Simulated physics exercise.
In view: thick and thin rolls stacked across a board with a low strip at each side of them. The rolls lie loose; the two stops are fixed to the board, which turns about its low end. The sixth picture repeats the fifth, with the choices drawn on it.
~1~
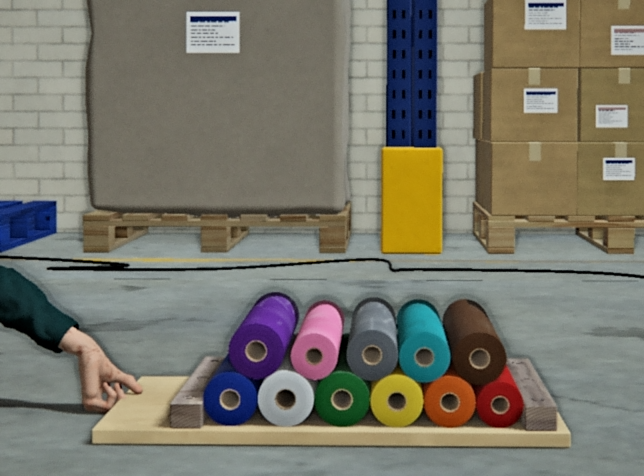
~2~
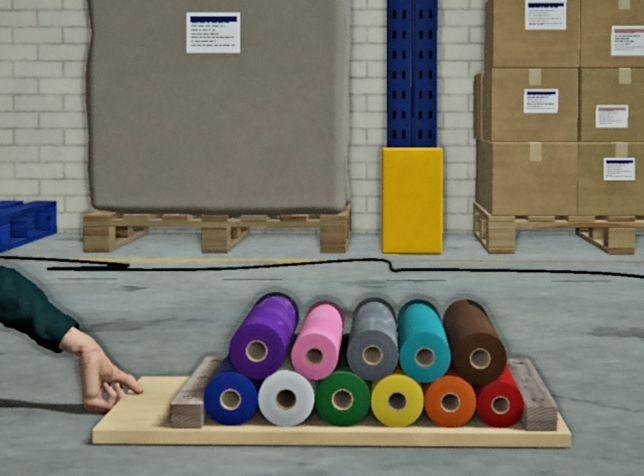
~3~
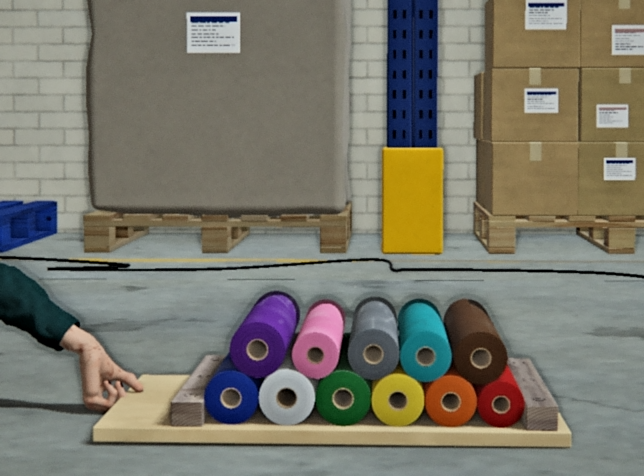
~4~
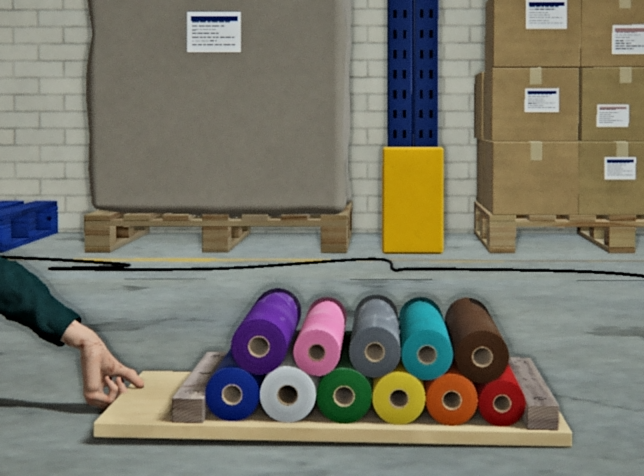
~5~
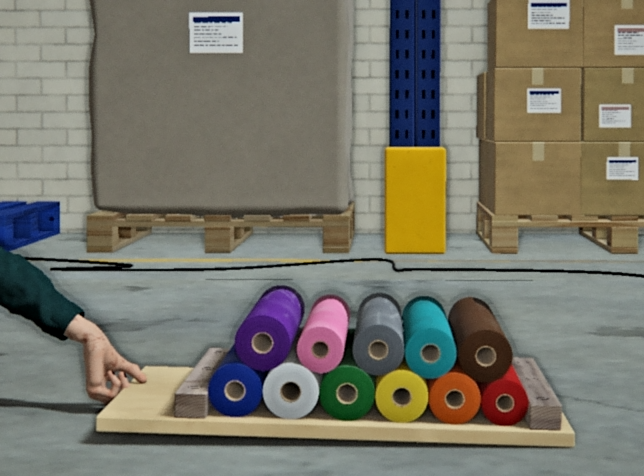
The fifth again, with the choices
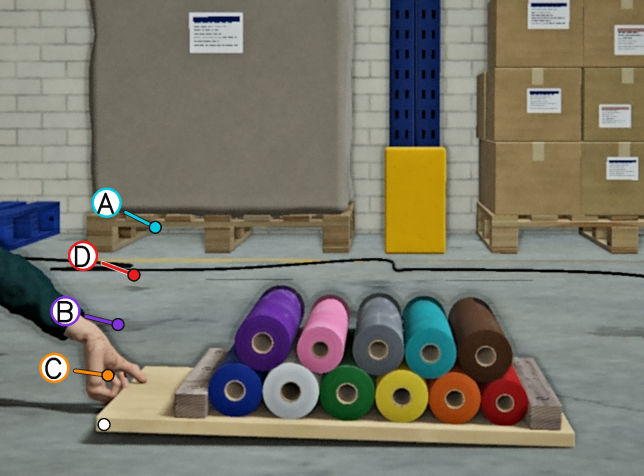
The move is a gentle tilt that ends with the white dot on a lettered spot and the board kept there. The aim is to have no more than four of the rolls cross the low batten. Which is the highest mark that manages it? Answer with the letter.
Mark A is as high as it can go.
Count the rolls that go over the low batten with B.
It comes to none.
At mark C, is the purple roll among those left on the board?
Yes, with C.
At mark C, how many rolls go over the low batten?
With C, none.
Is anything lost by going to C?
No, at C.
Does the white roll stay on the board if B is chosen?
Yes, with B.
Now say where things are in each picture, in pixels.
Red roll (500, 405); grey roll (372, 355); purple roll (257, 351), in the first picture.
Purple roll (257, 351); brown roll (480, 358), in the second picture.
Board (336, 396); blue roll (231, 398); purple roll (257, 349); green roll (343, 398), in the third picture.
Board (336, 394); blue roll (232, 394); white roll (288, 394), in the fourth picture.
Board (339, 392); blue roll (235, 390); white roll (291, 391), in the fifth picture.
On the marked copy, A at (155, 227); B at (118, 325); C at (108, 375); D at (134, 275); the white dot at (104, 425).
With A. Early on, board at 16°.
Further on, board at 27°.
At the end, board at 27°, one over the low batten (brown).
As for the rest, B none over the low batten; C none over the low batten; D none over the low batten.
